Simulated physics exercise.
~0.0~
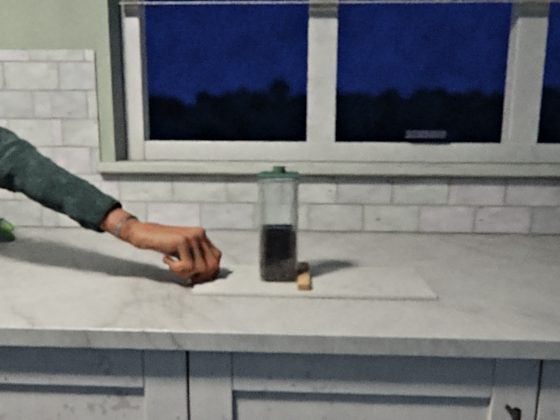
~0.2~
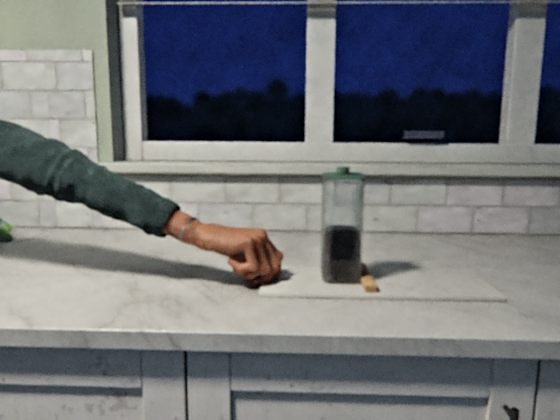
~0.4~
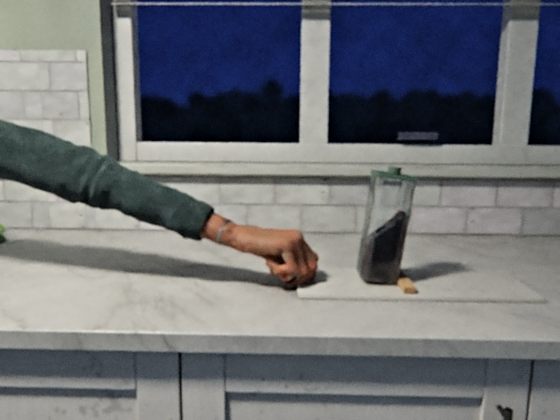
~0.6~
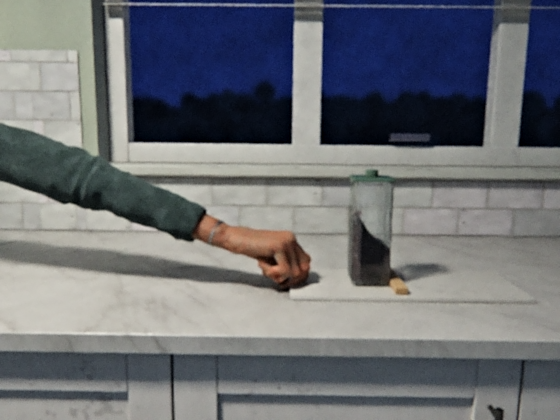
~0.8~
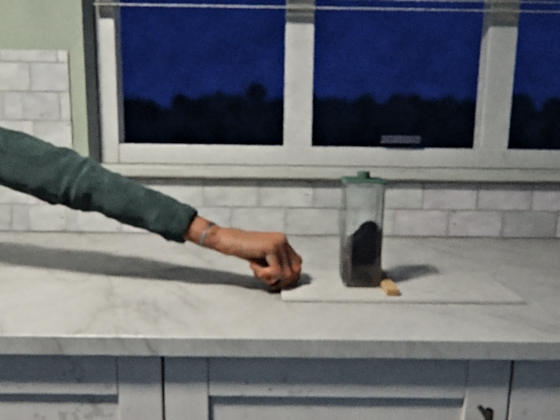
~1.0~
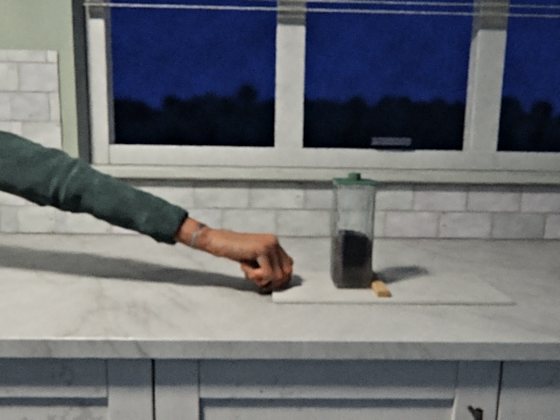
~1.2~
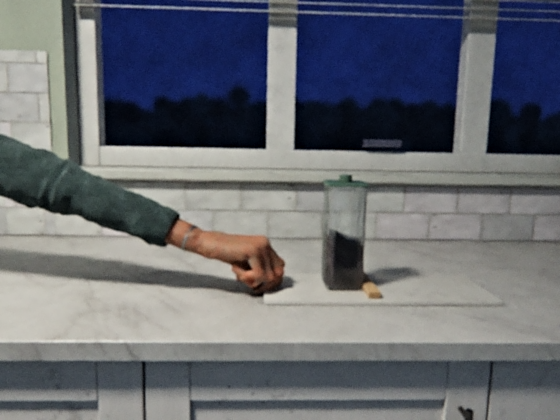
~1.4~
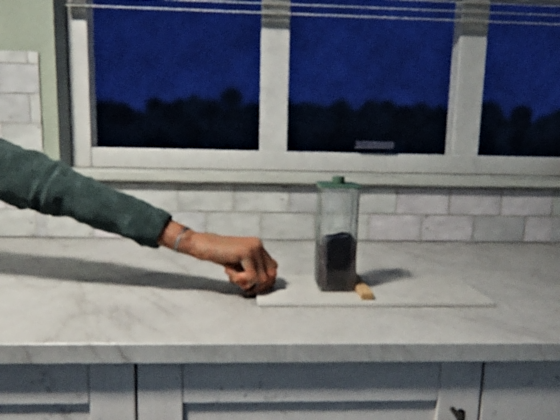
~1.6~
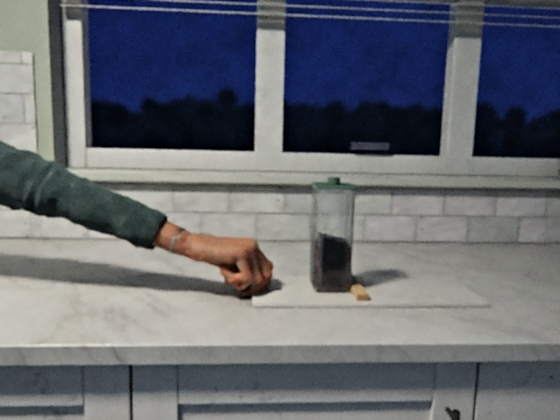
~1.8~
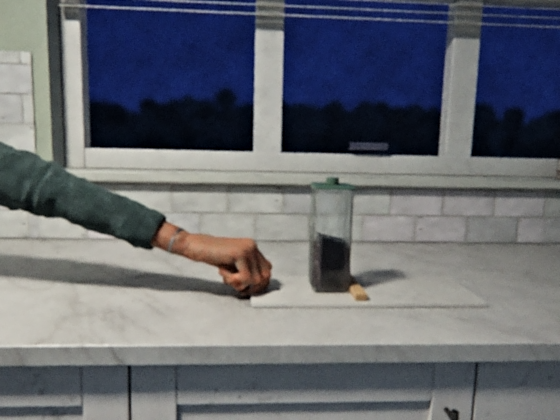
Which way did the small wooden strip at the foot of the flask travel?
It travelled to the right, riding along on the board with the flask.
